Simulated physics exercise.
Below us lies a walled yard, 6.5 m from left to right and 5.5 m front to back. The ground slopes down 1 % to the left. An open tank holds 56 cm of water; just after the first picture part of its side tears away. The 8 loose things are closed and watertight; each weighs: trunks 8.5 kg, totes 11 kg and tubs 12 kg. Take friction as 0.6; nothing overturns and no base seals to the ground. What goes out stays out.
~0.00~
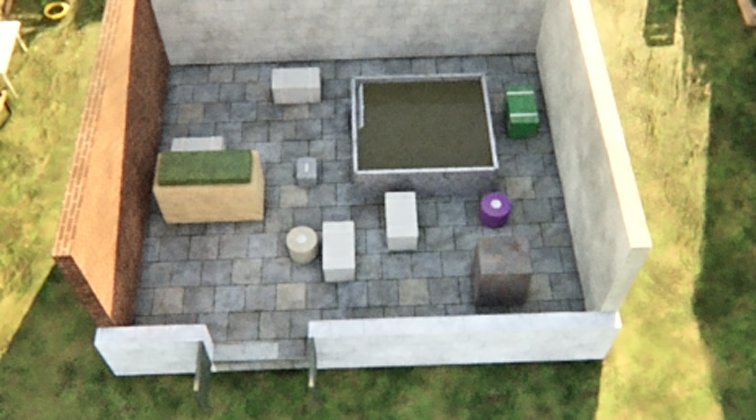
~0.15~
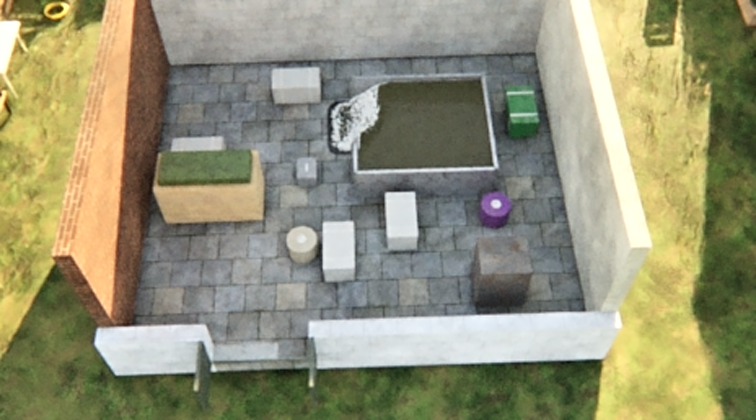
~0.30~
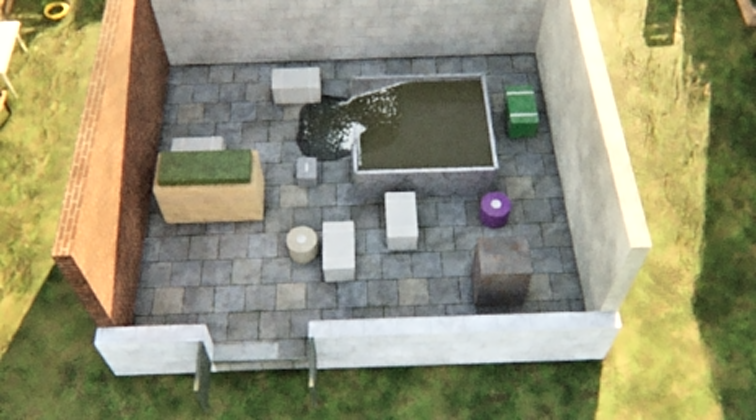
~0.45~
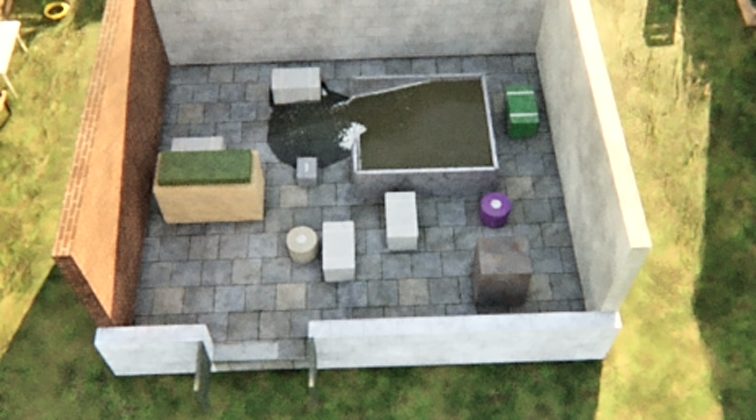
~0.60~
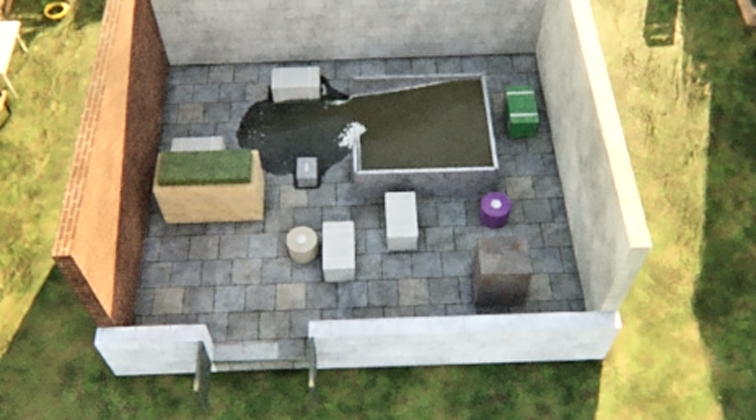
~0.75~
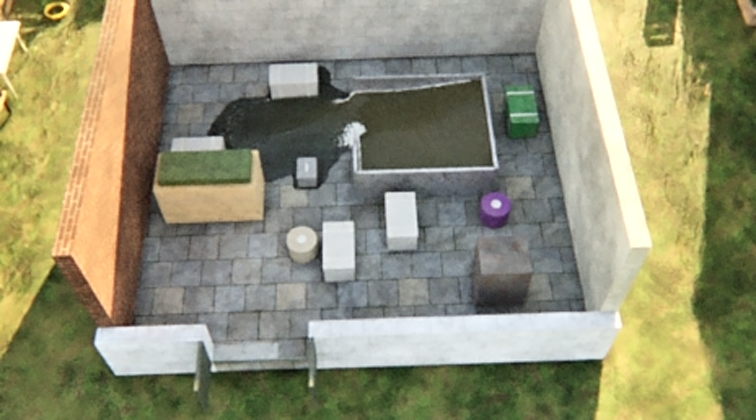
The video shows a walled yard with scattered blocks and tubs, where water bursts from the left side of an open tank and spreads leftward across the paving as a dark sheet, flowing around a pale block and a small grey box.
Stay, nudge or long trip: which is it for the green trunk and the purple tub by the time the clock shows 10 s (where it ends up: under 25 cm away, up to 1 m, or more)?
Green trunk barely shifts, purple tub holds its place.
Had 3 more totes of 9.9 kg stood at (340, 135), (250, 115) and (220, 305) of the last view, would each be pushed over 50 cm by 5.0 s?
In that order: Past it, over, short of it.
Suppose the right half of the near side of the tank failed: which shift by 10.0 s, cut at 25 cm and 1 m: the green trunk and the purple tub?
In that case the green trunk travels far, the purple tub gets carried off.
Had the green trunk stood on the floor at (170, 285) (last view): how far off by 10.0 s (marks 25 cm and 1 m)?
It ends far away.
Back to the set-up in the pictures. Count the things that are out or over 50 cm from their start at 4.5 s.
1 of them.
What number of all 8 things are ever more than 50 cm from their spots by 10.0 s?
I count 2.
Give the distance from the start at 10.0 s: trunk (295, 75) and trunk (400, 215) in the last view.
In turn: 140 cm, 10 cm.
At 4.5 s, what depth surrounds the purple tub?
About 0 cm.
After 2.0 s the green trunk is near (522, 104), 0.0 m from its start, aground; the purple tub is near (496, 204), 0.0 m from its start, aground; 0 of 8 are out; 2 afloat.
After 4.5 s the green trunk is near (522, 104), 0.0 m from its start, aground; the purple tub is near (496, 204), 0.0 m from its start, aground; 0 of 8 are out; 2 afloat.
After 7.0 s the green trunk is near (522, 104), 0.0 m from its start, aground; the purple tub is near (496, 204), 0.0 m from its start, aground; 0 of 8 are out; 3 afloat.
After 10.0 s the green trunk is near (522, 104), 0.0 m from its start, aground; the purple tub is near (496, 204), 0.0 m from its start, aground; 0 of 8 are out; 3 afloat.
